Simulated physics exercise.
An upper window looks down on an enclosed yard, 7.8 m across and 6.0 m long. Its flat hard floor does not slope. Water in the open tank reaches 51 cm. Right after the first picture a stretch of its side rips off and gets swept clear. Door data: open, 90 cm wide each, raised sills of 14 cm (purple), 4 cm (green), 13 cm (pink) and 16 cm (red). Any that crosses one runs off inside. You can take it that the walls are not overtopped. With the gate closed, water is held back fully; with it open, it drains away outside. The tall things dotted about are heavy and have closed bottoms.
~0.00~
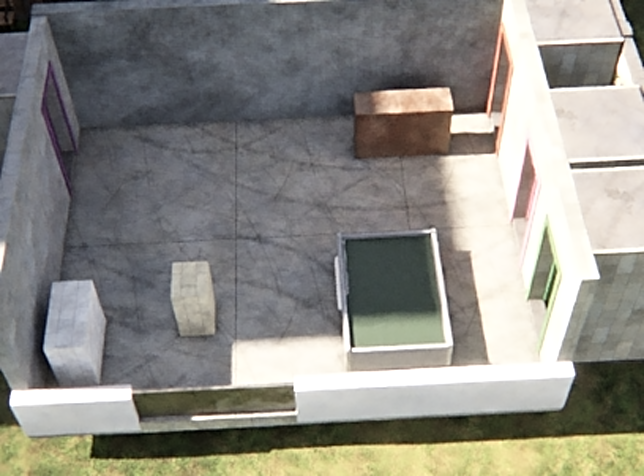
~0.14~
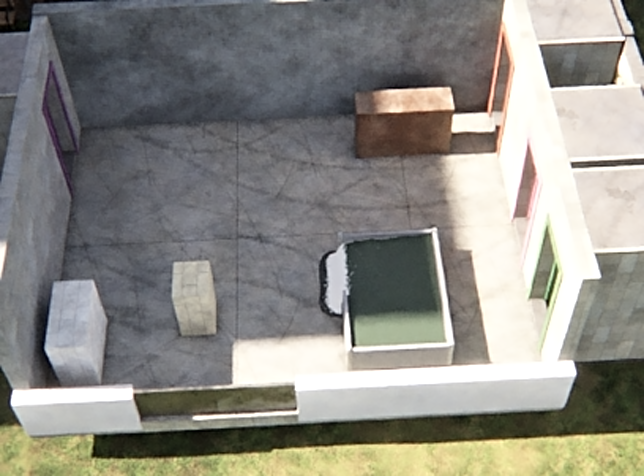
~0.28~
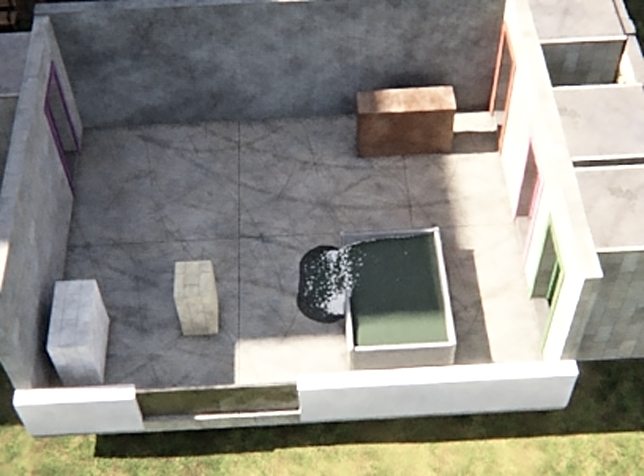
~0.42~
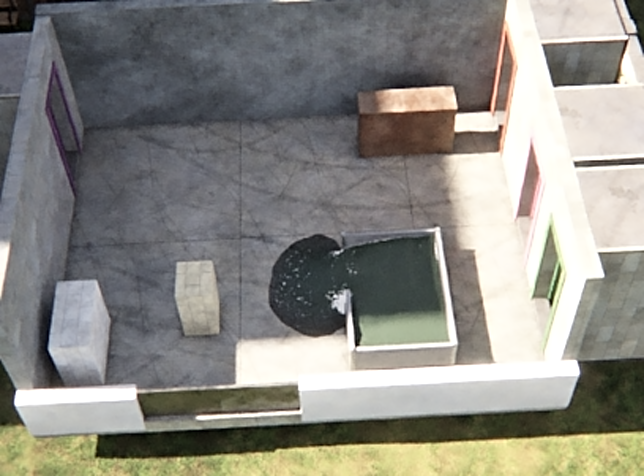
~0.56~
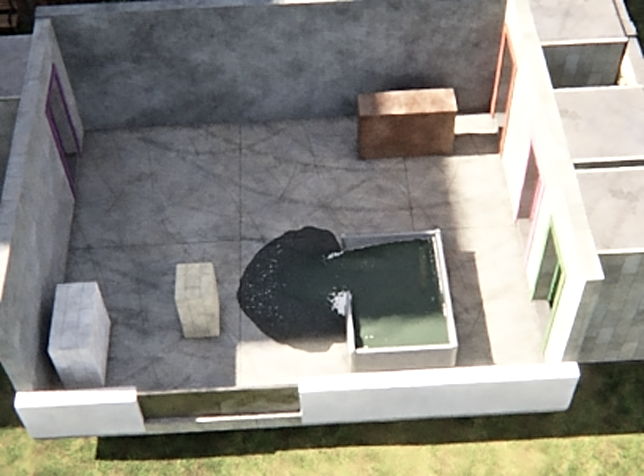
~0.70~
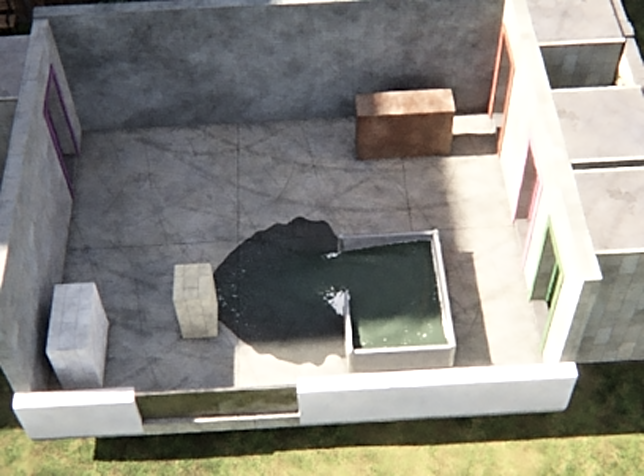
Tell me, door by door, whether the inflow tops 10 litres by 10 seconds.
In the end the purple door is going to fall short of the limit; the green door is going to fall short of the limit; the pink door is going to fall short of the limit; the red door is going to fall short of the limit.
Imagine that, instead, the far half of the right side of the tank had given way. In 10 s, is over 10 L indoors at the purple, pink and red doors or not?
Against that limit: Purple below, pink over, red below.
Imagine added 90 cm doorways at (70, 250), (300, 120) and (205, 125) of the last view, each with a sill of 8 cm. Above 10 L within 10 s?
In sequence the answers are more than that, less than that and less than that.
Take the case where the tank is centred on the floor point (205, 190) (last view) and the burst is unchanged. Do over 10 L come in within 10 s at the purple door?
With that change, the limit at the purple door is surpassed.
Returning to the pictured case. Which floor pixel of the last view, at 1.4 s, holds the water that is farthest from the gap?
About (94, 289) in the last view.
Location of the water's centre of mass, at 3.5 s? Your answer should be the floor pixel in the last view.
Around (248, 282) in the last picture.
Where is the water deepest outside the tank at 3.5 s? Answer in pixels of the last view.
Look around (82, 134).
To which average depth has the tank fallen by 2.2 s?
Average depth: About 27 cm.
After 1.4 s water covers 20 % of the floor and is deepest (26 cm) near (331, 276); purple door not reached, green door not reached, pink door not reached, red door not reached.
After 2.2 s water covers 35 % of the floor and is deepest (22 cm) near (223, 308); purple door not reached, green door not reached, pink door not reached, red door not reached.
After 3.5 s water covers 50 % of the floor and is deepest (28 cm) near (82, 134); purple door 11 cm at the sill, 0 L in, green door not reached, pink door not reached, red door not reached.
After 6.0 s water covers 60 % of the floor and is deepest (12 cm) near (75, 185); purple door 11 cm at the sill, 0 L in, green door not reached, pink door not reached, red door not reached.
After 10.0 s water covers 80 % of the floor and is deepest (8 cm) near (82, 134); purple door 7 cm at the sill, 0 L in, green door 2 cm at the sill, 0 L in, pink door not reached, red door not reached.
